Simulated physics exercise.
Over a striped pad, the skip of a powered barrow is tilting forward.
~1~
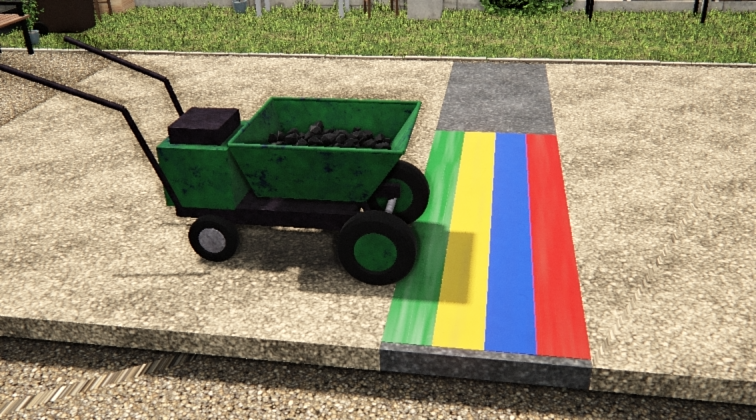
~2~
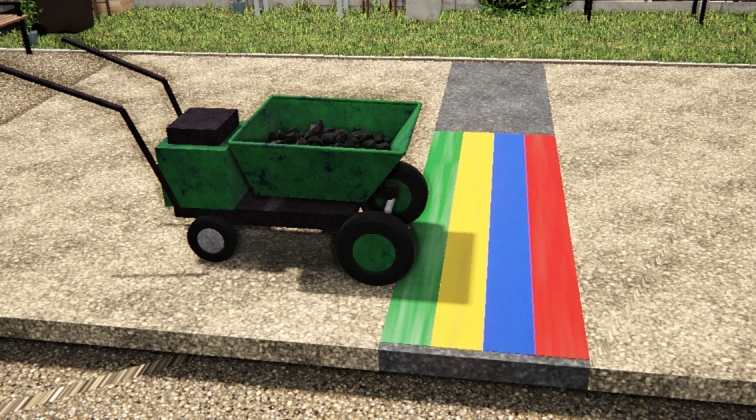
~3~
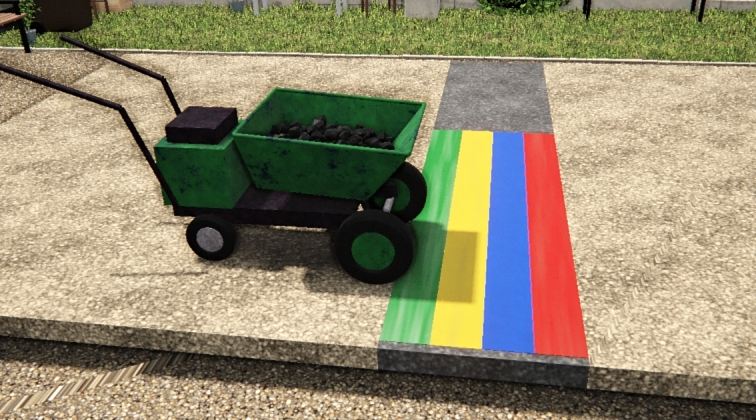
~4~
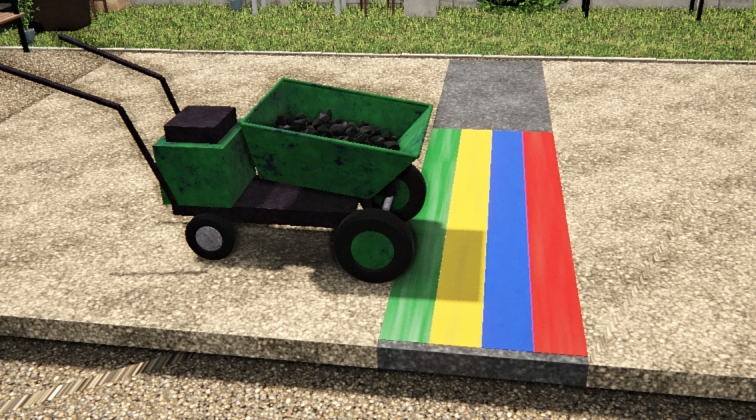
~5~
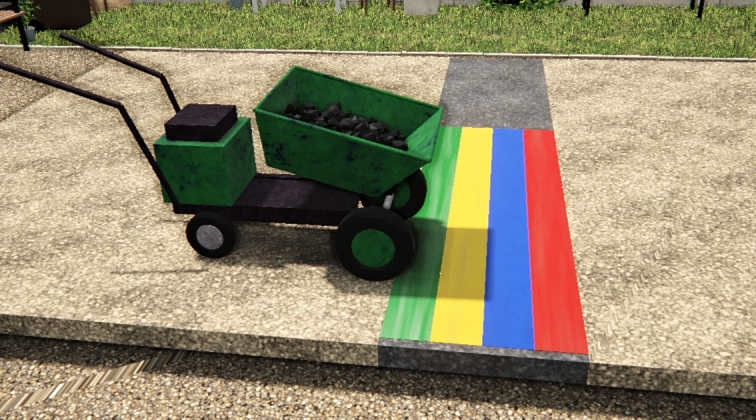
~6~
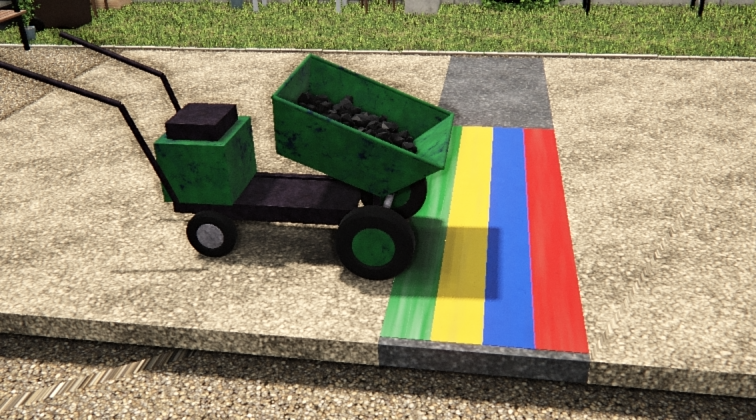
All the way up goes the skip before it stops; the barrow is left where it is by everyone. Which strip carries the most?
The blue strip.
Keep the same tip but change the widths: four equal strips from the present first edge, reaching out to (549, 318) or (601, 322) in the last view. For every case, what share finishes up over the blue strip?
I'd say about 20 % for the first and about 50 % for the second.
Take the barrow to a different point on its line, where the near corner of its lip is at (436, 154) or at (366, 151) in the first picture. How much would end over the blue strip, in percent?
Well, you'd get roughly 20 per cent from the first place and roughly 30 per cent from the second.
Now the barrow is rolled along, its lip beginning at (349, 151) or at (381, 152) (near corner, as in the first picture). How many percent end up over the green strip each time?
About 0 %, then 0 %.
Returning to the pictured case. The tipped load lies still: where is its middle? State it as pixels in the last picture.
Close to (526, 254) in the last view.
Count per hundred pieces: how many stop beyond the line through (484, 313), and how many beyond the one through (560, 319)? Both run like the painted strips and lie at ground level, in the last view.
About 90 percent, then about 30 percent.
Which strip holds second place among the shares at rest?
Rank two: Red.
Soon, skip tipped steeply; all in the skip.
A while on, skip tipped right over; most in the skip; a small part over the blue strip; a stray few over the red strip.
Towards the end, skip tipped right over; a small part in the skip; a stray few over the yellow strip; about half over the blue strip; about a quarter over the red strip; a small part off the paint.
Finally, skip tipped right over; a small part in the skip; none over the green strip; a small part over the yellow strip; about half over the blue strip; about a quarter over the red strip; a small part off the paint.
